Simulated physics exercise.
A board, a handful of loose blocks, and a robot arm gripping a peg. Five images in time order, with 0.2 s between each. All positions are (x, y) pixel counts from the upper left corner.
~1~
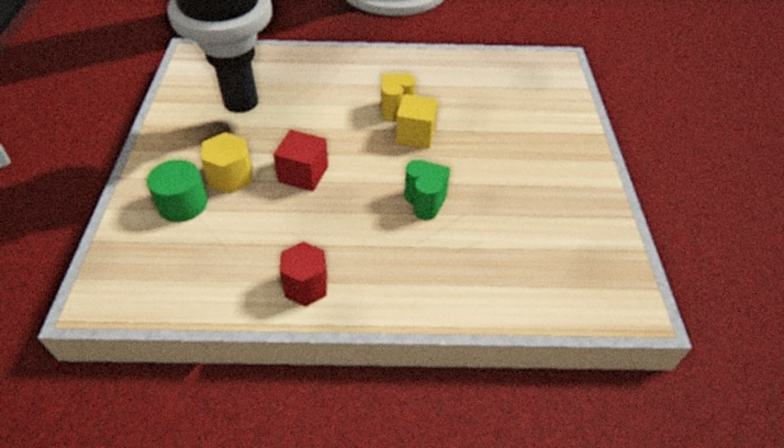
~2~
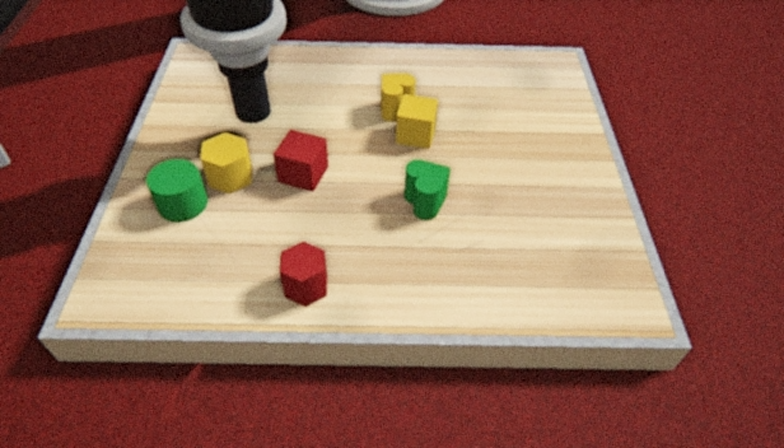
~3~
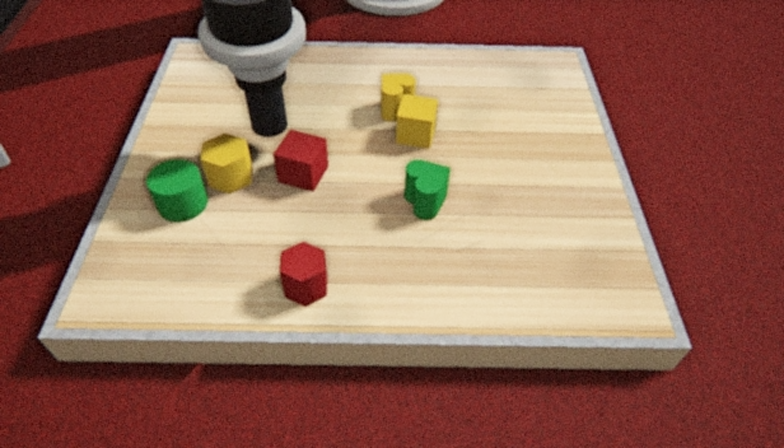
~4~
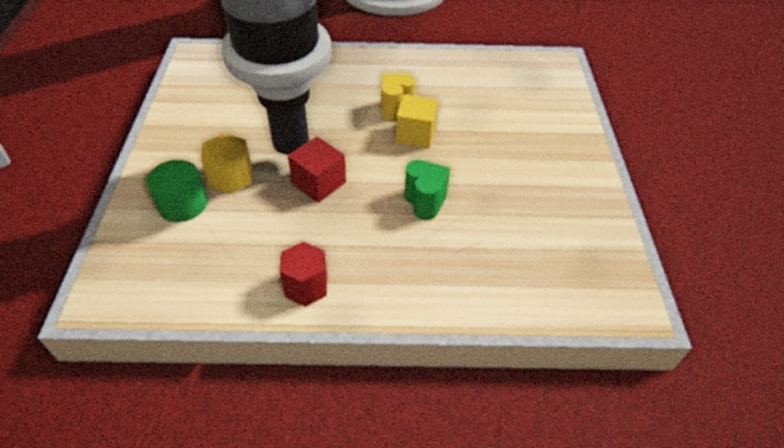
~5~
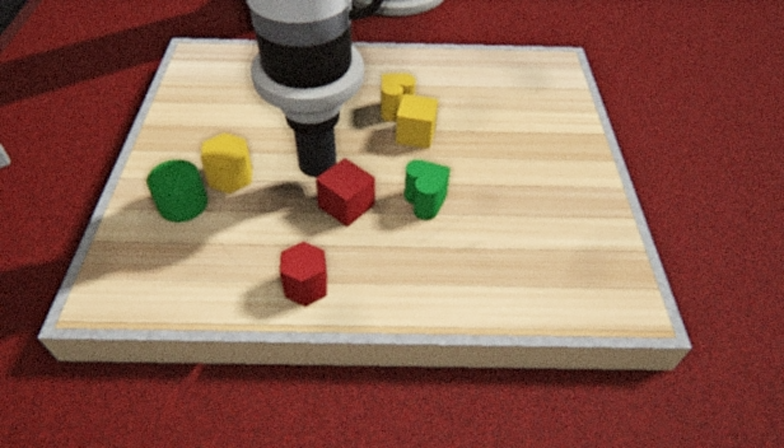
The clip opens on a wooden board holding seven small red, green and yellow blocks, with a robot arm's dark peg near the upper left. The peg moves down and right to the red cube, then pushes it a short way toward the green heart-shaped block while the other blocks stay put.
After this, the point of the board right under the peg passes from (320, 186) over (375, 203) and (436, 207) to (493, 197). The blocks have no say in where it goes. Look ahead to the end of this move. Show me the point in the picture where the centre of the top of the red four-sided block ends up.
The spot you're after is about (397, 210) in the image.
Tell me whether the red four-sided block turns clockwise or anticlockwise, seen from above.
From above, it looks like the red four-sided block goes clockwise.
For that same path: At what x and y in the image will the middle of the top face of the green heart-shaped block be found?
If I read the scene right, the answer is (530, 161).
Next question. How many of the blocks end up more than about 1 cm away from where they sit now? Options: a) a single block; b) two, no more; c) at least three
Correct choice: B.
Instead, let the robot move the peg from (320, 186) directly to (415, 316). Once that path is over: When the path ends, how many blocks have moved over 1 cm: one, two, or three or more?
My answer is one.
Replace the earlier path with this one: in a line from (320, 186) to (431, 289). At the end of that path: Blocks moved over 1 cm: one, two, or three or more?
The push will move one block.
What follows on the original path. One third of the way, peg (376, 182); red four-sided block (390, 205), turned 40° clockwise.
Two thirds of the way, peg (438, 186); red four-sided block (397, 210), turned 55° clockwise; green heart-shaped block (472, 171).
At the end, peg (498, 176); yellow six-sided block unmoved; red four-sided block (397, 210), turned 55° clockwise; green heart-shaped block (530, 161).
